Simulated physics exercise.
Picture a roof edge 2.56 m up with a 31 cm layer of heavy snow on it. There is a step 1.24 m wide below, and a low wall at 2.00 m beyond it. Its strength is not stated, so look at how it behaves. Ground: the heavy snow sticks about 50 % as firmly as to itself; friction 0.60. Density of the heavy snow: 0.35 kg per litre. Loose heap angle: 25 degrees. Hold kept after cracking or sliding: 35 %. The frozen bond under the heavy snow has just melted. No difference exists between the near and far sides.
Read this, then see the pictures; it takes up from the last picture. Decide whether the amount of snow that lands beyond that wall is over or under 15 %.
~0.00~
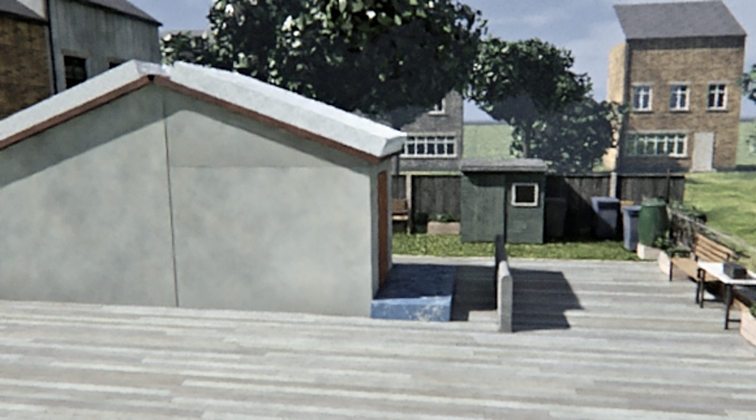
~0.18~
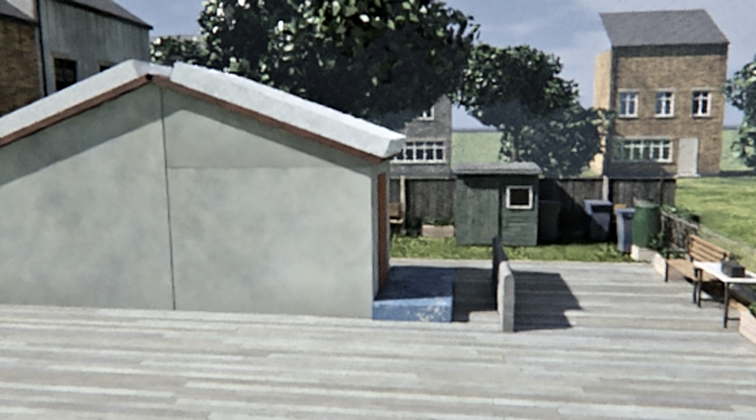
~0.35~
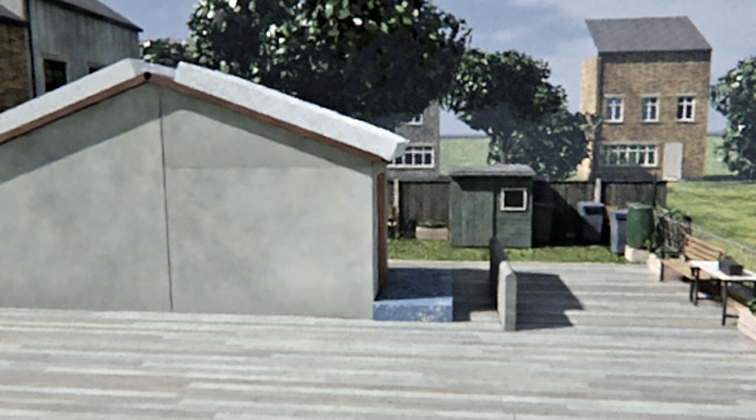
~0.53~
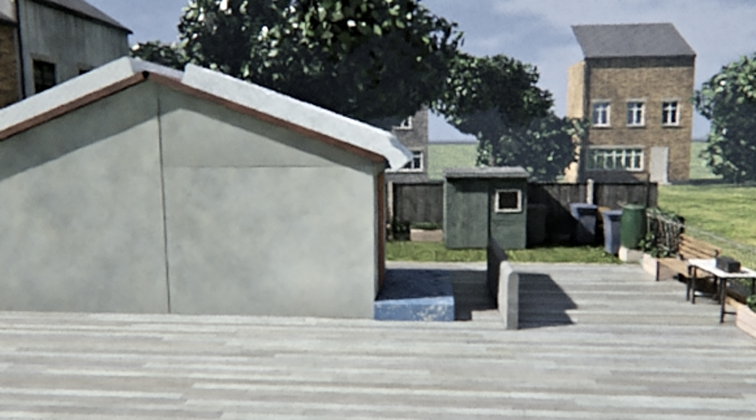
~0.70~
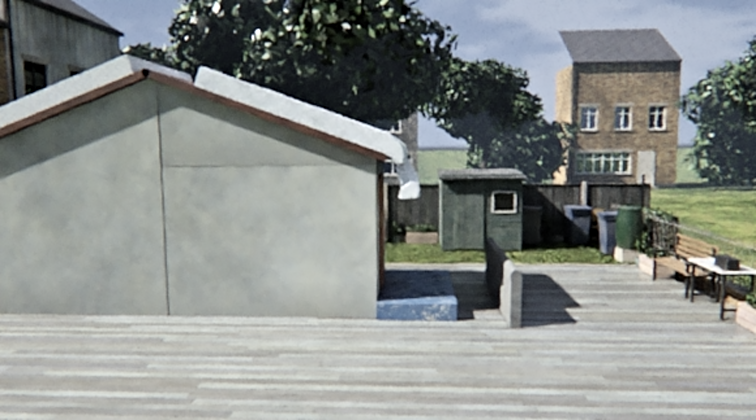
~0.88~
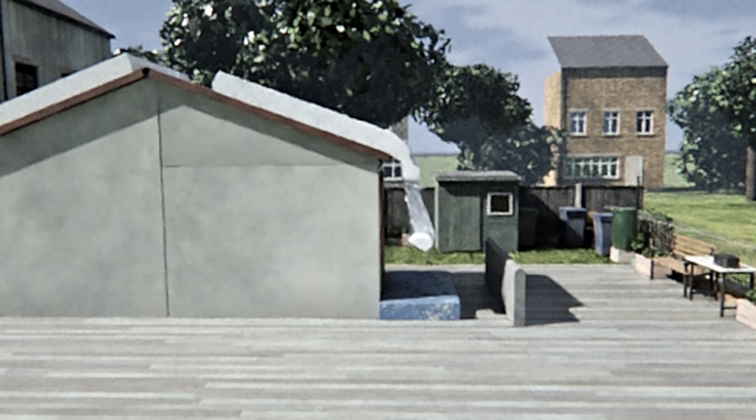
Not reaching 15 %.
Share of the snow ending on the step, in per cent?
I'd estimate close to 35 %.
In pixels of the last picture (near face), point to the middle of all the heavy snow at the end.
Look around (479, 296) on the near face.
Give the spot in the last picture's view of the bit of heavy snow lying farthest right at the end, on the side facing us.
At roughly (710, 321).
After 1.26 s, 74 % is still on the roof and 0 % is past the low wall.
After 1.70 s, 44 % is still on the roof and 0 % is past the low wall.
After 2.15 s, 1 % is still on the roof and 0 % is past the low wall.
After 2.60 s, none is still on the roof and 9 % is past the low wall.
After 3.50 s, none is still on the roof and 9 % is past the low wall.
